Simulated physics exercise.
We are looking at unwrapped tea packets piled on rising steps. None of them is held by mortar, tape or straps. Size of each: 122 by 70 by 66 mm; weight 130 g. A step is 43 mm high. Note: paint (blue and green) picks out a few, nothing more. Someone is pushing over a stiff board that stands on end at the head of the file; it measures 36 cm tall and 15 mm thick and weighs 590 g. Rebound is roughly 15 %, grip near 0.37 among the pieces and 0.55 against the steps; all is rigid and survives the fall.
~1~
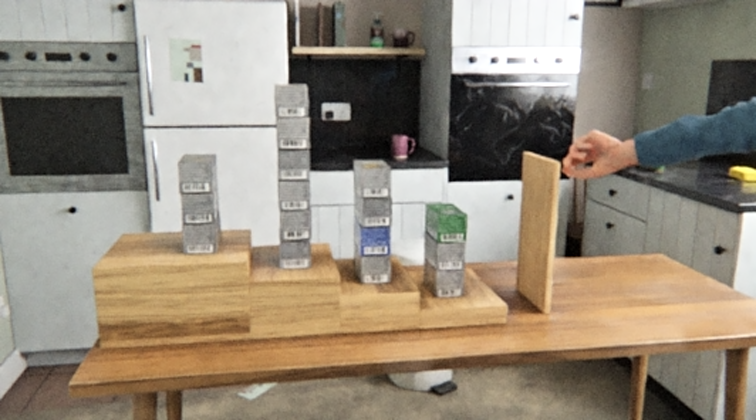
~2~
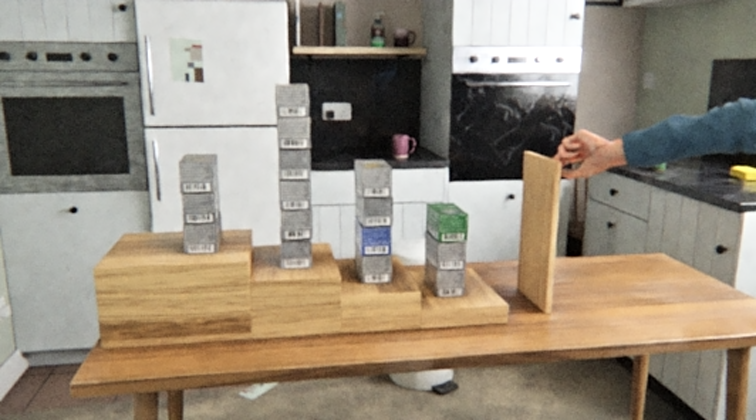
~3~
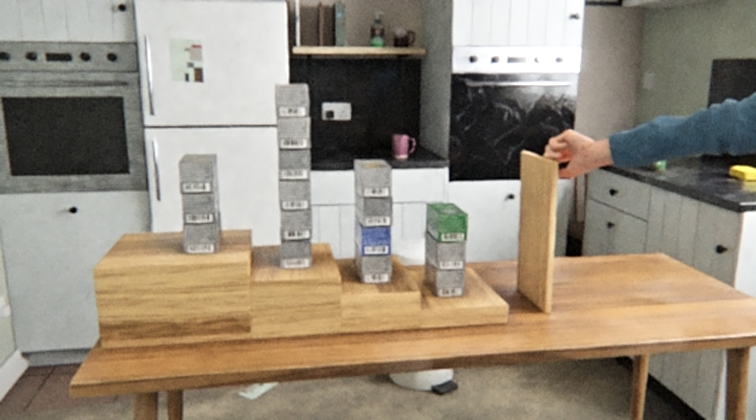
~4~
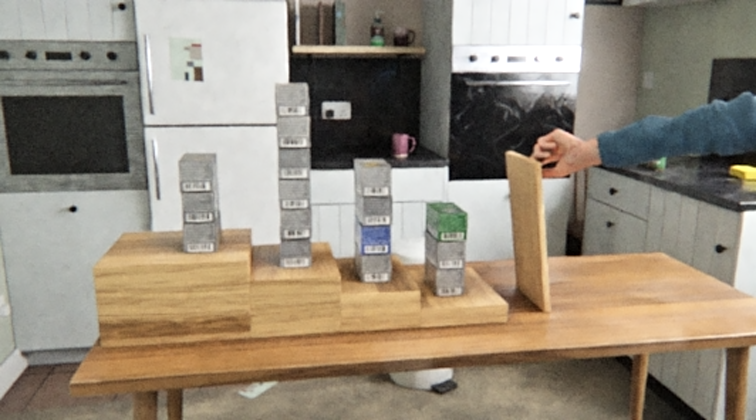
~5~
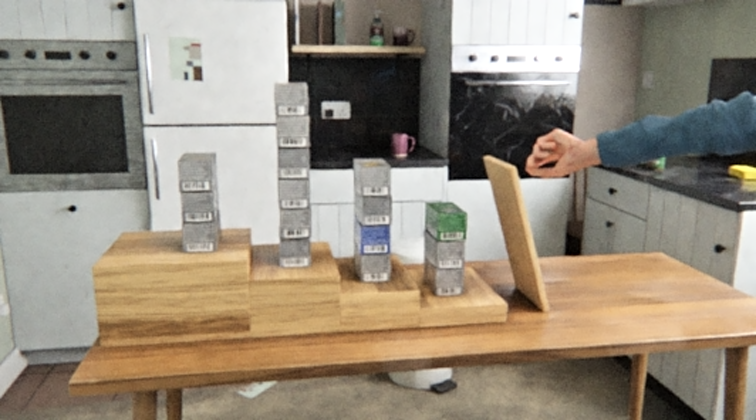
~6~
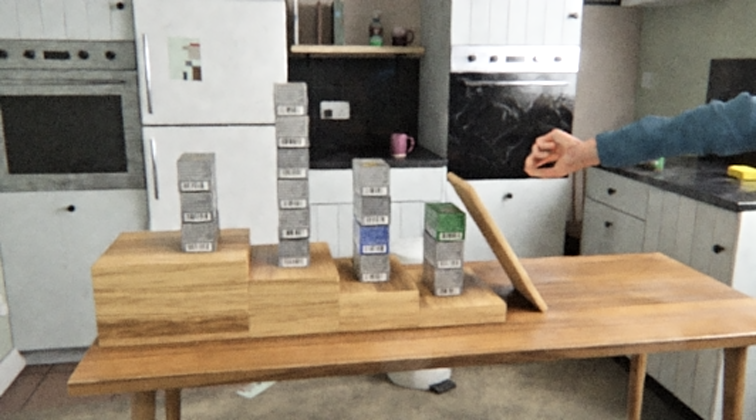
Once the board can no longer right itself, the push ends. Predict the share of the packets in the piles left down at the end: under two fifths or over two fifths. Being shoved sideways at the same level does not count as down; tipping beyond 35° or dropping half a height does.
The share left down is less than two fifths.
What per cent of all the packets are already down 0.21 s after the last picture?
At that instant, 0 percent.
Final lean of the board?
Roughly 60 degrees off upright.
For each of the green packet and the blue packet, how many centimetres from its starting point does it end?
Green ends up some 12 cm away; blue ends up some 4 cm away.
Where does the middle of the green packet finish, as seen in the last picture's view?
About (392, 233).
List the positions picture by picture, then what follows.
In the first frame (we follow the side turned to the camera), finger (571, 166) 58 mm short, board 0° from upright; blue packet (376, 241); green packet (453, 229); no other piece has moved.
In the second frame, finger 26 mm short, board 0° from upright; green packet (453, 228).
In the third frame, finger 6 mm in, board 1° from upright; green packet (453, 228).
In the fourth frame, finger 33 mm in, stopped, board 8° from upright; green packet (453, 227); no other piece has moved.
In the fifth frame, finger (535, 166) 33 mm in, stopped, board 17° from upright; green packet (452, 227); no other piece has moved.
In the sixth frame, finger (534, 166) 33 mm in, stopped, board 33° from upright; green packet (451, 227); blue packet (375, 240); no other piece has moved.
Then, 0.09 s on from the sixth picture, board 42° from upright; none of the 16 packets down, 2 disturbed; green packet displaced 35 mm.
Then, 0.21 s on from the sixth picture, board 52° from upright; none of the 16 packets down, 4 disturbed; green packet tipped 22°; blue packet displaced 6 mm.
Then, 0.39 s on from the sixth picture, board 58° from upright; none of the 16 packets down, 7 disturbed; green packet tipped 32°, 25 mm lower; blue packet tipped 4°.
Finally, board 58° from upright; none of the 16 packets down, 6 disturbed; green packet tipped 32°, 25 mm lower; blue packet displaced 31 mm. That is 0 per cent. Seen by the last camera, middles, green packet near (392, 233), blue packet near (357, 233).
